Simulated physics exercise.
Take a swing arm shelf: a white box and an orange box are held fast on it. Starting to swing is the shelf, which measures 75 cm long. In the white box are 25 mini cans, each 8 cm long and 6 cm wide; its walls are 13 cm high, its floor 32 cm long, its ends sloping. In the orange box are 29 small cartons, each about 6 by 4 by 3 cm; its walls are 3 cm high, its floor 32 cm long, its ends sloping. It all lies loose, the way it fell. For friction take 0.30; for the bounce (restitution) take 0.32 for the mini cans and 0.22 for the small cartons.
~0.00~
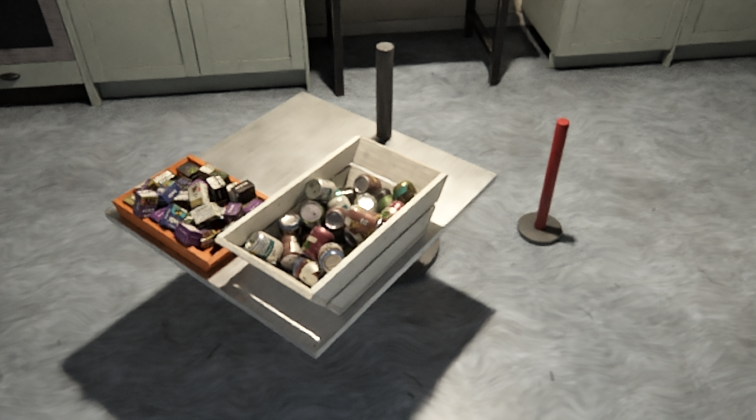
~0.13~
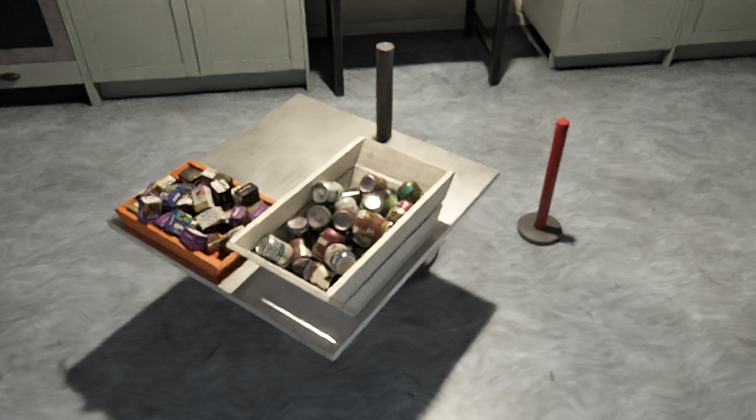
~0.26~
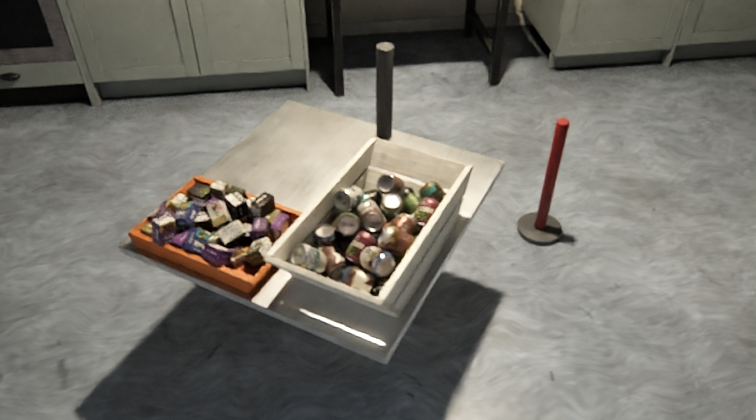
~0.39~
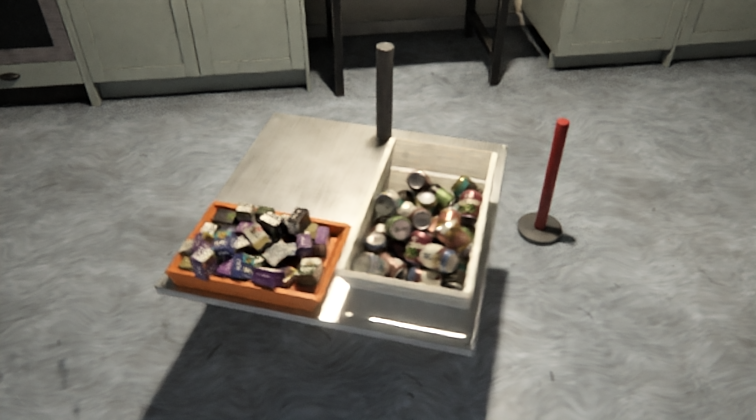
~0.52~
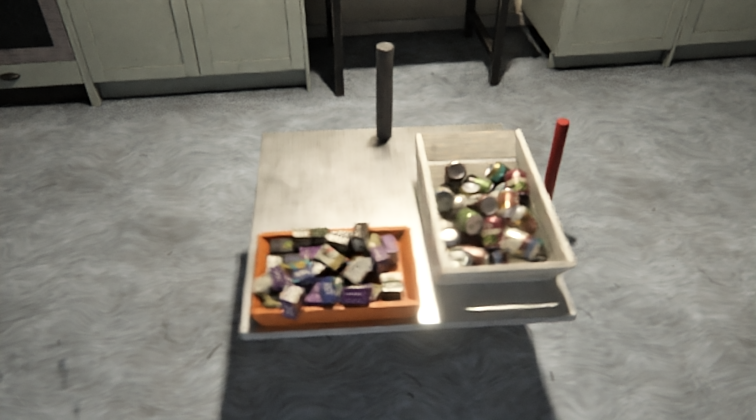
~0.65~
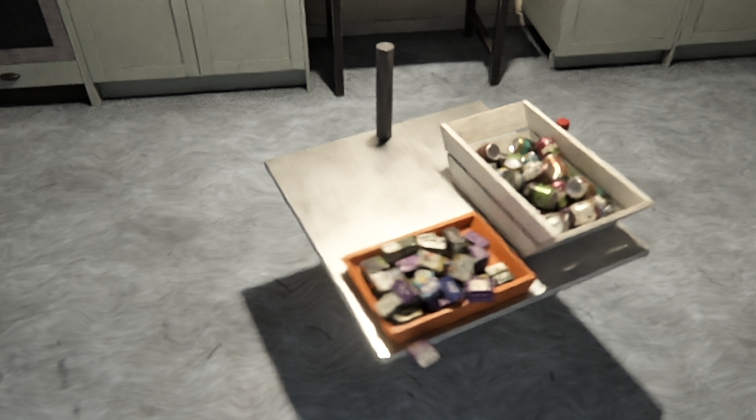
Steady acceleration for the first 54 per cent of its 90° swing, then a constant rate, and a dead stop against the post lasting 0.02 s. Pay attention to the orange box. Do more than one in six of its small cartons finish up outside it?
Yes.
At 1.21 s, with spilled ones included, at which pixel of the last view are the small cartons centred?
Centre: About (567, 225) px.
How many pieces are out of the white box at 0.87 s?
At that moment the white box count out stands near 0.
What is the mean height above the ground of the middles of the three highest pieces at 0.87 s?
Around 60 cm high.
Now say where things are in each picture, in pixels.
In the first frame (places track the rim corner closest to us here), orange box (208, 259); white box (311, 293); 0° round; all still inside.
The second frame shows orange box (218, 265); white box (328, 295); 3° round.
The third frame shows orange box (251, 280); white box (380, 299); 10° round.
The fourth frame shows orange box (317, 298); white box (468, 292); 23° round.
The fifth frame shows orange box (419, 302); white box (572, 261); 42° round; 1 out, the lowest carton at (293, 302).
The sixth frame shows orange box (532, 276); white box (649, 201); 64° round; 1 out, the lowest carton at (422, 353).
After 0.79 s, the shelf hits the red post.
After 0.87 s, the white box has all 25 and the orange box is down by 4 of 29.
After 0.99 s, the white box has all 25 and the orange box is down by 7 of 29.
After 1.21 s, the white box has all 25 and the orange box is down by 9 of 29.
Final count (at 1.65 s), the white box has all 25 and the orange box is down by 9 of 29. Asked share, 9 of 29, 31 per cent.
